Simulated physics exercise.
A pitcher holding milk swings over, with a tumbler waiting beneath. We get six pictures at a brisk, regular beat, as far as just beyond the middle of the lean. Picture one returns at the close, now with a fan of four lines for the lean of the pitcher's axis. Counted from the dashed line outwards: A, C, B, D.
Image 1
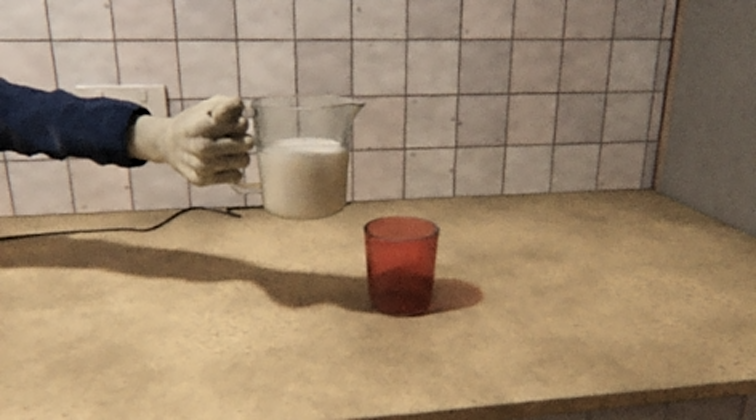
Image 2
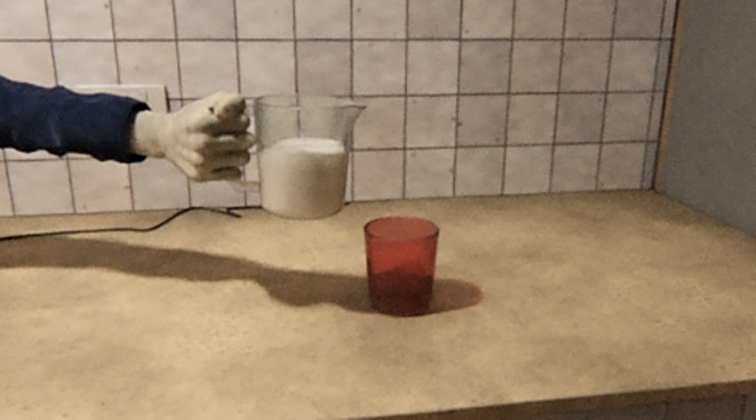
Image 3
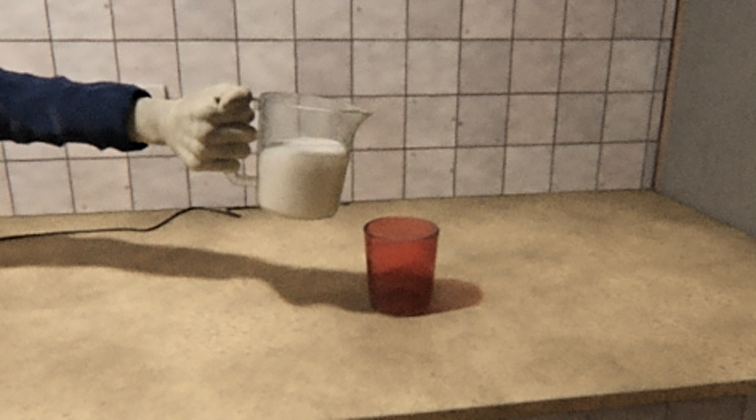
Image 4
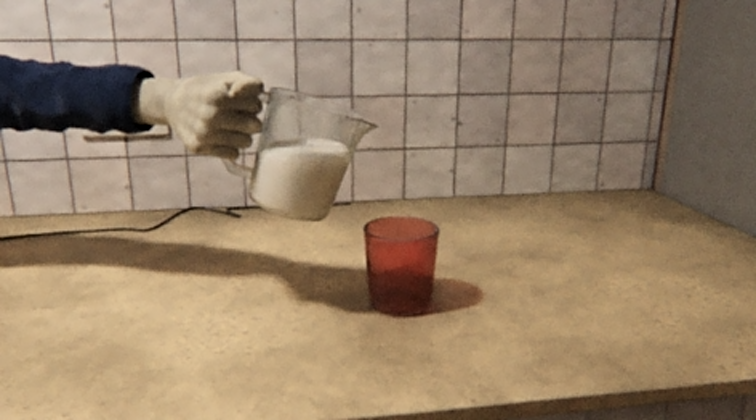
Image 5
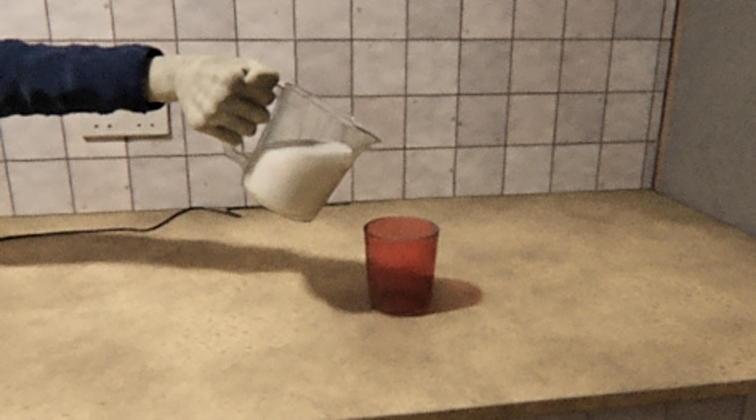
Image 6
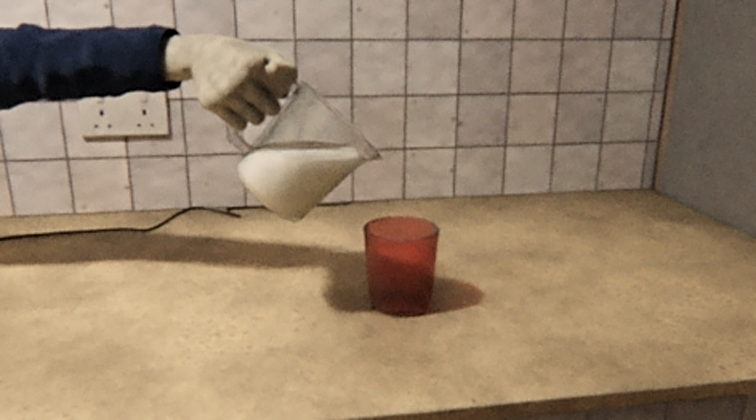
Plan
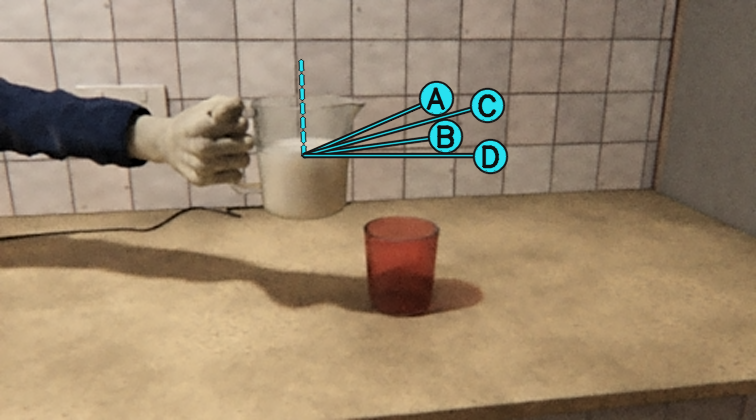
Gloved hand in a dark blue sleeve tilting a clear pitcher of milk rightward above a red tumbler on a kitchen counter.
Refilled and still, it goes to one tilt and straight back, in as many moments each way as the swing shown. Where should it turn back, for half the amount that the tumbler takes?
Go for A.
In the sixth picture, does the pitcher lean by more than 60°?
No.
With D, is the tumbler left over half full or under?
Over half.
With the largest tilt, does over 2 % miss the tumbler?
Yes.
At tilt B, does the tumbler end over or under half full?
Over.
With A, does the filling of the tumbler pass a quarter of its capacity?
Yes, clearly.
On the marked copy, A at (421, 105); B at (428, 138); C at (471, 109); D at (473, 155).
With A, the tumbler ends with about 48 % of what it can hold.
With B, the tumbler ends with about 79 % of what it can hold; 5 % of the milk is spilt.
With C, the tumbler ends with about 66 % of what it can hold.
With D, the tumbler ends with about 87 % of what it can hold; 10 % of the milk is spilt.
